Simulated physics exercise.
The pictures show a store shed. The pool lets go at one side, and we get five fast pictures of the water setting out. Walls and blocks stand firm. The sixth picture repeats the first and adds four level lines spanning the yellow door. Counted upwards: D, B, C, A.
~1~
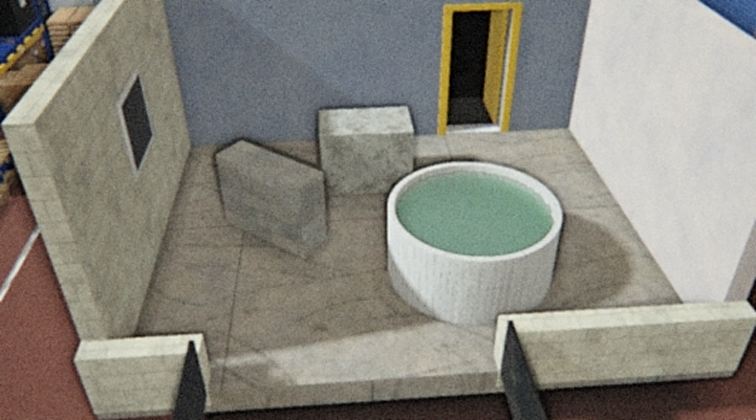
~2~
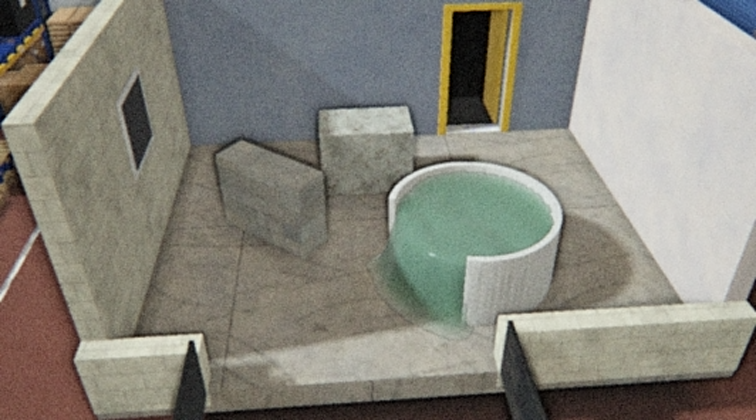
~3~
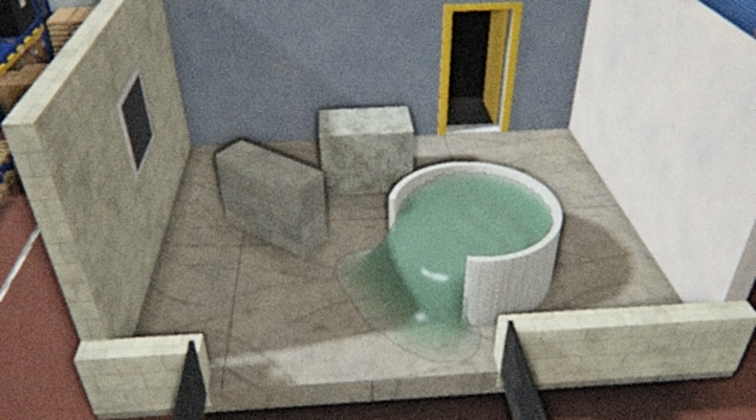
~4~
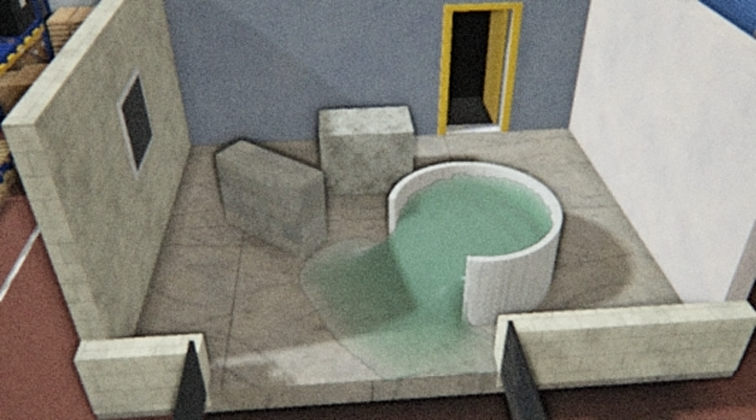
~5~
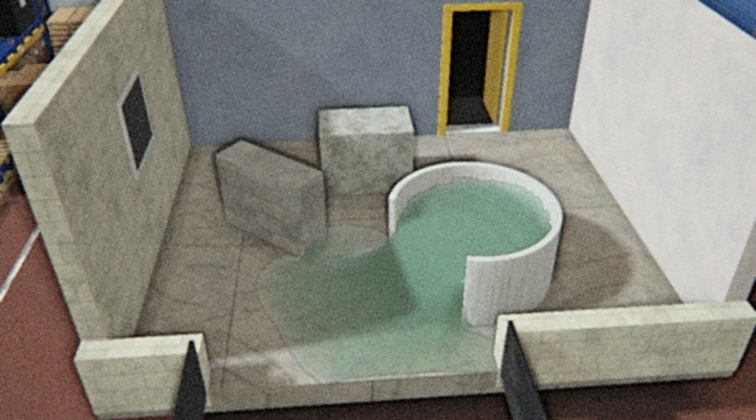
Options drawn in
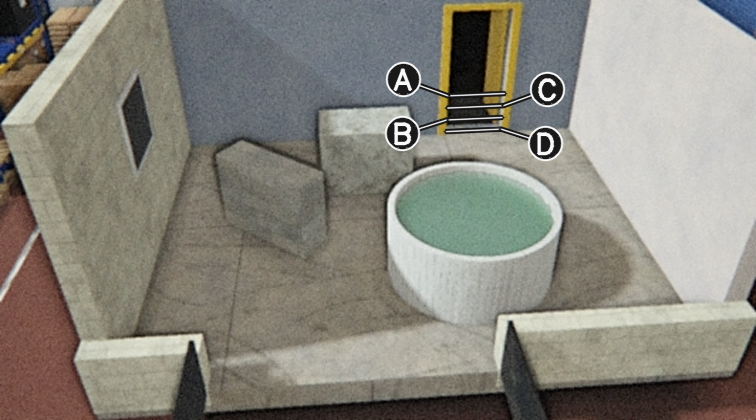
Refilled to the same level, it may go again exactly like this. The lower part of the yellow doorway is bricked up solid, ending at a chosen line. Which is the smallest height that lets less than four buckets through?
D.
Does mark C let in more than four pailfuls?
No, not at all.
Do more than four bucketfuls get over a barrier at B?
No.
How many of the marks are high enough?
All of the four.
On the marked copy, A at (476, 94); B at (474, 118); C at (475, 106); D at (473, 130); from the bottom up D, B, C, A.
Choosing A, nothing gets over.
Choosing B, nothing gets over.
Choosing C, nothing gets over.
Choosing D, nothing gets over.
